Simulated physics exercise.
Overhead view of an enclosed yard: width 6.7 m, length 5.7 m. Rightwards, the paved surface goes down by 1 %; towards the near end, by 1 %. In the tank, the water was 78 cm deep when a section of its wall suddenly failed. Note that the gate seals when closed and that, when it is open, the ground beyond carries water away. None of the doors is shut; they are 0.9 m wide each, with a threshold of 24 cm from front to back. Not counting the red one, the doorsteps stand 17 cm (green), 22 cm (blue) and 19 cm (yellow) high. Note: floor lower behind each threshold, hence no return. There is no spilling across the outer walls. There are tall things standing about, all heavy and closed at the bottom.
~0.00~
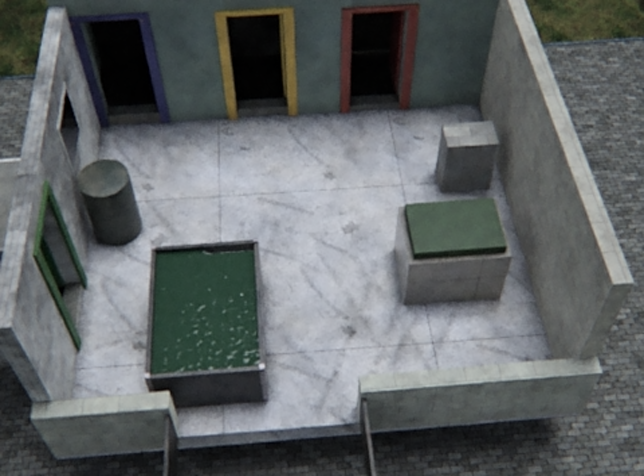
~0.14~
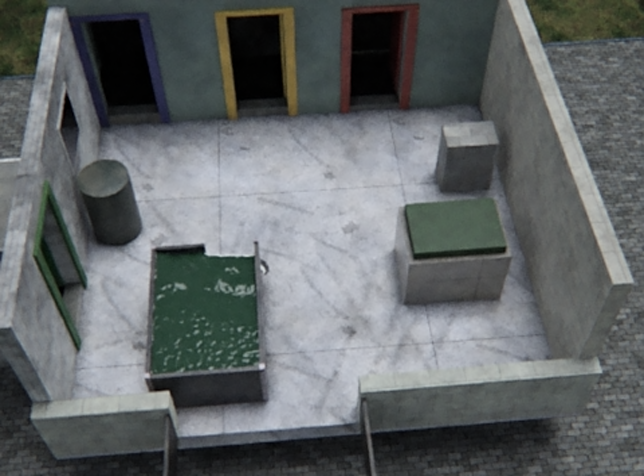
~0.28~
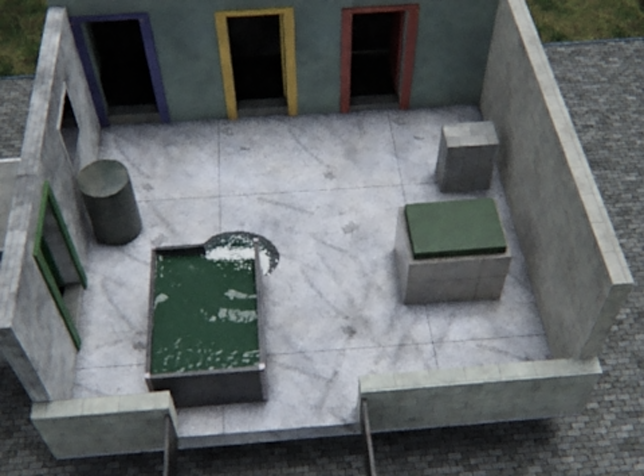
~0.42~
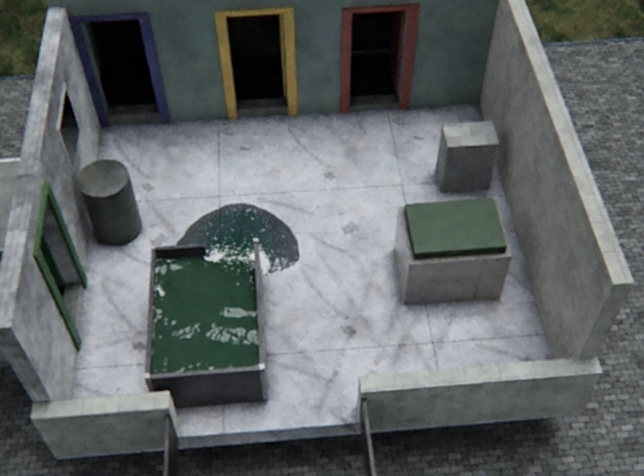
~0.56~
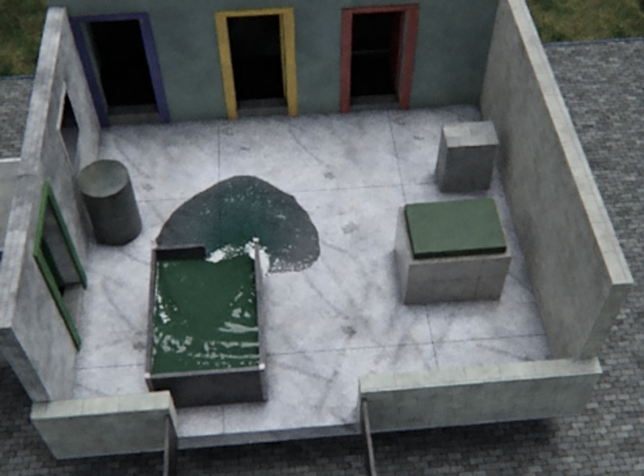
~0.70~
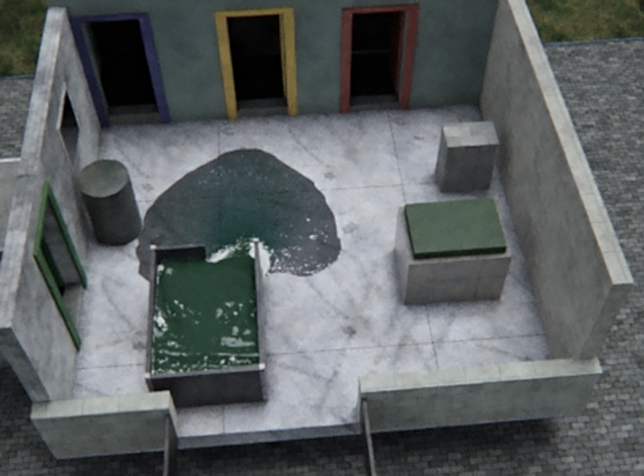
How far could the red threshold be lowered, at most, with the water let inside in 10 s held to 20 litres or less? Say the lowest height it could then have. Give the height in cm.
It could then stand at about 10.5 cm.
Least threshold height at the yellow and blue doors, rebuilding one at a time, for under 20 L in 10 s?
Roughly 18 cm for the yellow door and roughly 13.5 cm for the blue door.
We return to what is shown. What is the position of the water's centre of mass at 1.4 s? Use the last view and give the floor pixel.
I'd put it close to (226, 284).
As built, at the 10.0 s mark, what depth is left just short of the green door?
About 4.5 centimetres deep.
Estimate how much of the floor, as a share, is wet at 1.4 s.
Approximately 35 %.
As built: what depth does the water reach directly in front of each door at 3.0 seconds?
Depth (cm): Green 1 / blue 19 / yellow 18 / red 13.
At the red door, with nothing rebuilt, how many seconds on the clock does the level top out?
Around 2.0 s.
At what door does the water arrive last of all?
The green one.
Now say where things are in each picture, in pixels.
The first picture shows still water, 78 cm deep, in the tank at (206, 308); the red door at (377, 66) is dry.
In the second picture, the gap is on the far side, the front 0.3 m out at a hidden place; the back of the tank holds 78 cm.
In the third picture, the front is at (225, 236), 0.8 m from the gap on the far side; 0.7 m2 of floor is wet, 78 cm left at the back.
In the fourth picture, the gap is on the far side, the front 1.4 m out at (228, 210); the back of the tank holds 78 cm.
In the fifth picture, the gap is on the far side, the front 2.0 m out at (231, 181); the back of the tank holds 75 cm.
In the sixth picture, water pours out on the far side and has run 2.6 m, to (255, 153); about 4 cm deep outside, 68 cm at the back; the red door at (377, 66), 4.3 m from the gap, is still 2.1 m from the nearest water.
After 1.4 s water covers 35 % of the floor, deepest (42 cm) near (242, 273); it has not reached the red door.
After 3.0 s water covers 45 % of the floor, deepest (27 cm) near (473, 123); 13 cm at the red door, 3 litres in over its 13 cm threshold.
After 10.0 s water covers 95 % of the floor, deepest (17 cm) near (425, 241); 10 cm at the red door, 5 litres in over its 13 cm threshold.
At the red door as built, the water arrived by 1.6 s and peaked near 16 cm at 2.0 s.
With a threshold of 9.5 cm, 30 litres would have come in within the 10 s; with 13 cm, 5 litres. So under 20 litres takes about 10.5 cm.
